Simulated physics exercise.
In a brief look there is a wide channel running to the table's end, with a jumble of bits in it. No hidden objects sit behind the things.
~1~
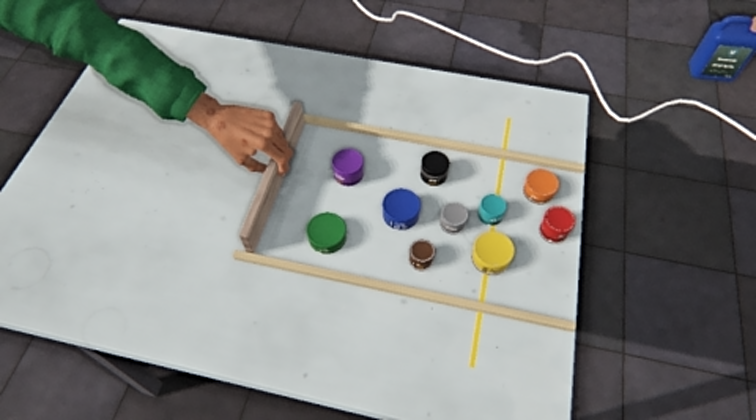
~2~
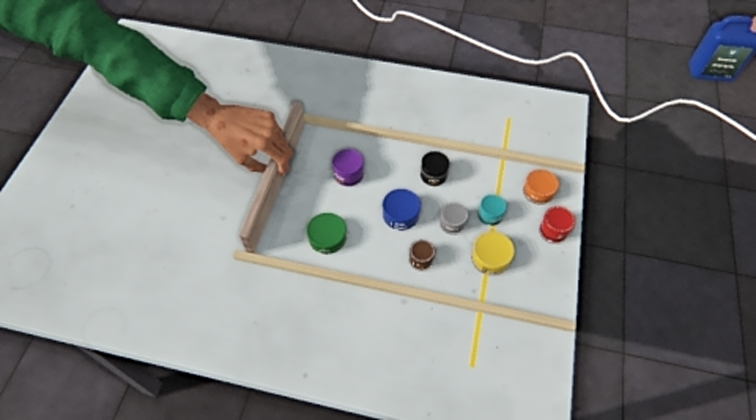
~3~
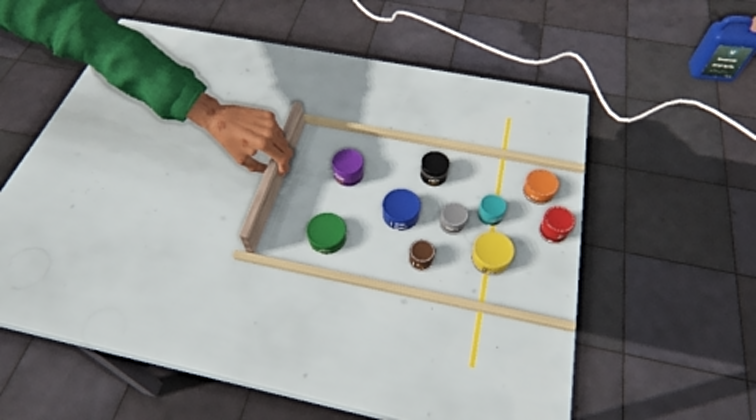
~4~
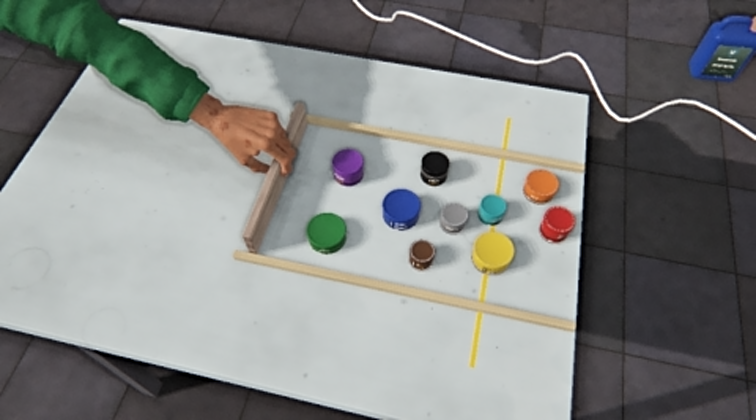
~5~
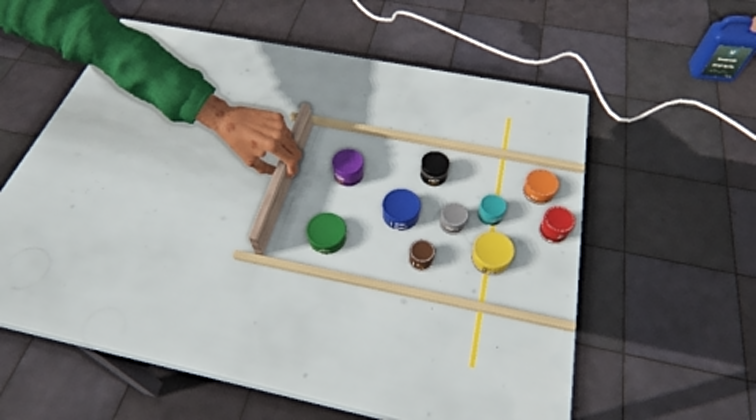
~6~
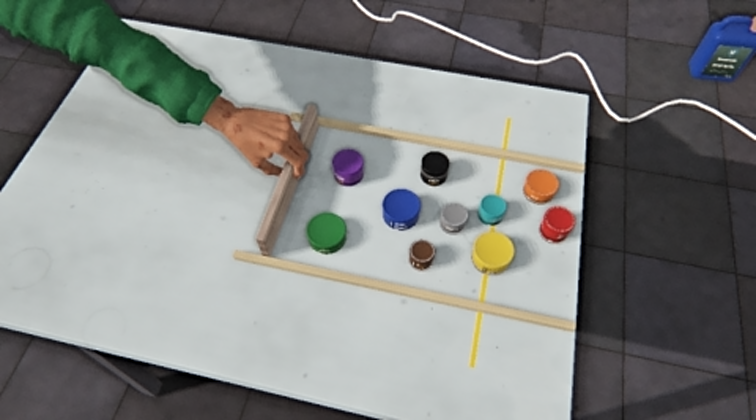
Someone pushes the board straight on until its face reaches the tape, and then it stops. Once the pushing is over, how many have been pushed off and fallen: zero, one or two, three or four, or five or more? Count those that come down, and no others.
Zero have.
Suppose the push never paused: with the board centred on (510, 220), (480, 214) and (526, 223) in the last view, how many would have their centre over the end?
First 1, then 0, finally 1.
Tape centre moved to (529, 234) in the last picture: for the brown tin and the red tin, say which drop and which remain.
Brown tin: Still there. Red tin: Over the edge.
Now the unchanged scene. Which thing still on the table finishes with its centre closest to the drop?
It's the red tin that is foremost.
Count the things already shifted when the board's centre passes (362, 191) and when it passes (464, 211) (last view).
2 at one spot and 8 at the other.
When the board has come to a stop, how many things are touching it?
Result: 4 in all.
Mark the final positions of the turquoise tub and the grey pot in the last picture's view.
Turquoise tub at (541, 210), grey pot at (545, 233).
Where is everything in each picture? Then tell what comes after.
The first picture shows red tin (557, 225); orange tin (541, 187); yellow tin (492, 254); board (275, 174); tape (493, 227).
The second picture shows orange tin (541, 187); brown tin (422, 255).
The third picture shows yellow tin (492, 254); board (275, 174).
The fourth picture shows red tin (557, 225); purple tub (348, 168).
The fifth picture shows orange tin (541, 187); green tub (327, 234).
The sixth picture shows red tin (557, 225); orange tin (541, 187); yellow tin (492, 254); board (290, 177); tape (493, 227).
Soon after, none off yet; red tin at rest near (557, 225); orange tin at rest near (541, 187); yellow tin at rest near (492, 254).
At rest, the number that fall off is zero.
